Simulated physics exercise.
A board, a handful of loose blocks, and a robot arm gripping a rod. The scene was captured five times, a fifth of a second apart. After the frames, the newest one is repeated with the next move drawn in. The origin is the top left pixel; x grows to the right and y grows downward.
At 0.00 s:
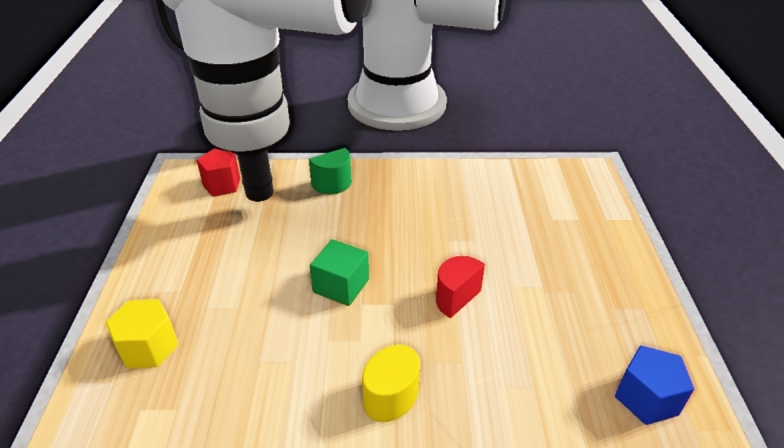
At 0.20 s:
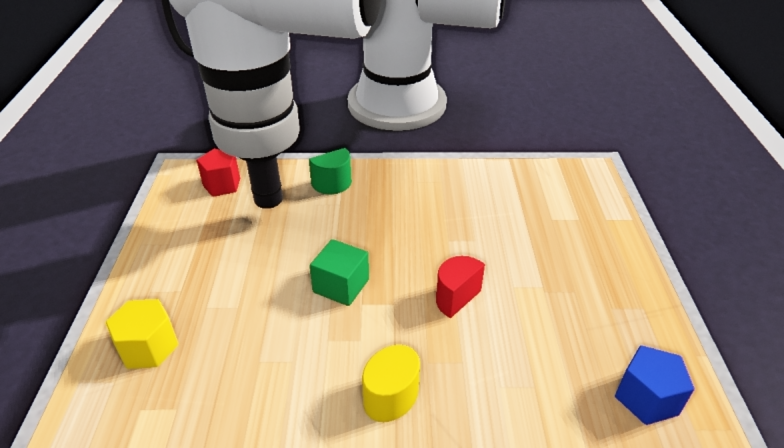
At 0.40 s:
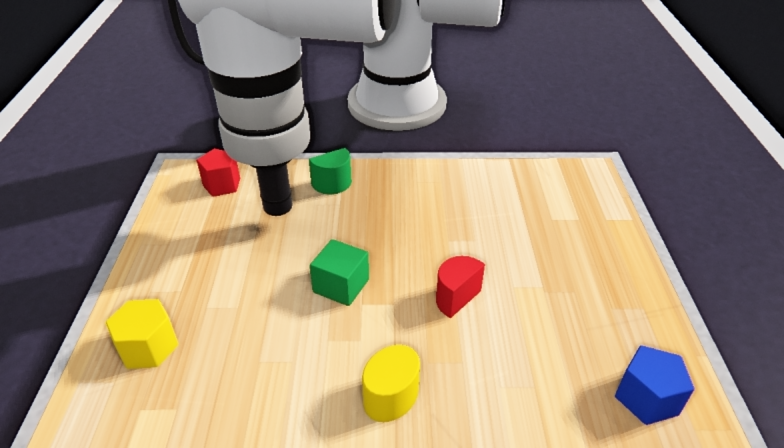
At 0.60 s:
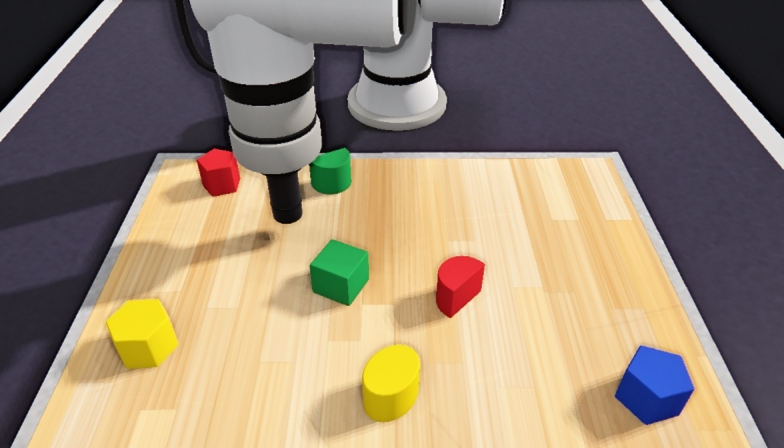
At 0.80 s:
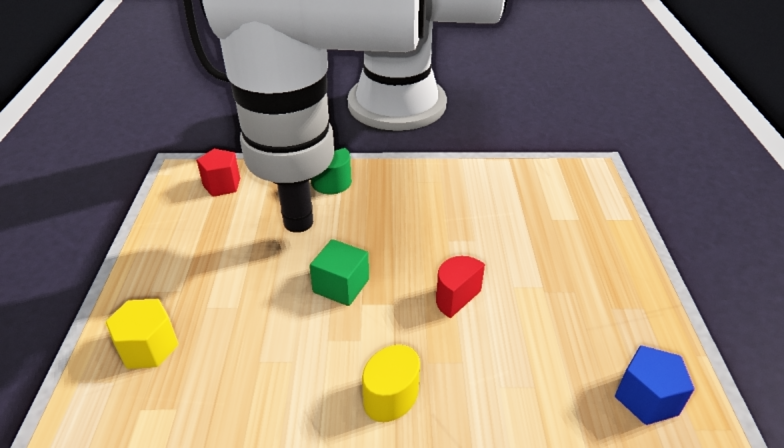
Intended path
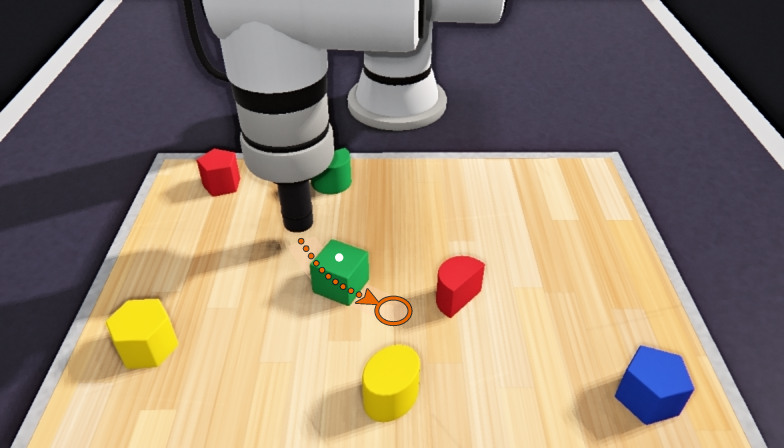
A light wooden board with a grey edge lies on a dark floor, seen from a fixed view in front and above. A white and black robot arm holds a black rod near red and green blocks at the back, with green and red blocks mid-board and yellow, yellow and blue ones nearer. The arm moves the rod slowly rightward and forward, while every block stays still.
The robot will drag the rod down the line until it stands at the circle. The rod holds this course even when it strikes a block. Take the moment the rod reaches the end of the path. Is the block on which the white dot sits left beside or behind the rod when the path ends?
No - that is not the case.
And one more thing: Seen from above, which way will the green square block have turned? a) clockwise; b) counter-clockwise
I'll go with a - clockwise.
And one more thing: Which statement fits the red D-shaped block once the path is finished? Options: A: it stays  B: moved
Option A.
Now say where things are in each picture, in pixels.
The first picture shows lower end of the rod at (260, 194), tops of blocks, green square block at (339, 257), red D-shaped block at (459, 270).
The second picture shows rod at (269, 201), blocks as before.
The third picture shows rod at (278, 208), blocks as before.
The fourth picture shows rod at (288, 216), blocks as before.
The fifth picture shows rod at (299, 224), green square block at (339, 257), red D-shaped block at (459, 270).
The drawn path runs from (301, 241) by way of (334, 281) to (393, 311); the dot is on the green square block.
One third of the way, rod at (319, 251); green square block at (344, 260).
Two thirds of the way, rod at (352, 274); green square block at (380, 284), turned 15° clockwise.
At the end, rod at (394, 293); green square block at (421, 307), turned 30° clockwise; red D-shaped block not moved.
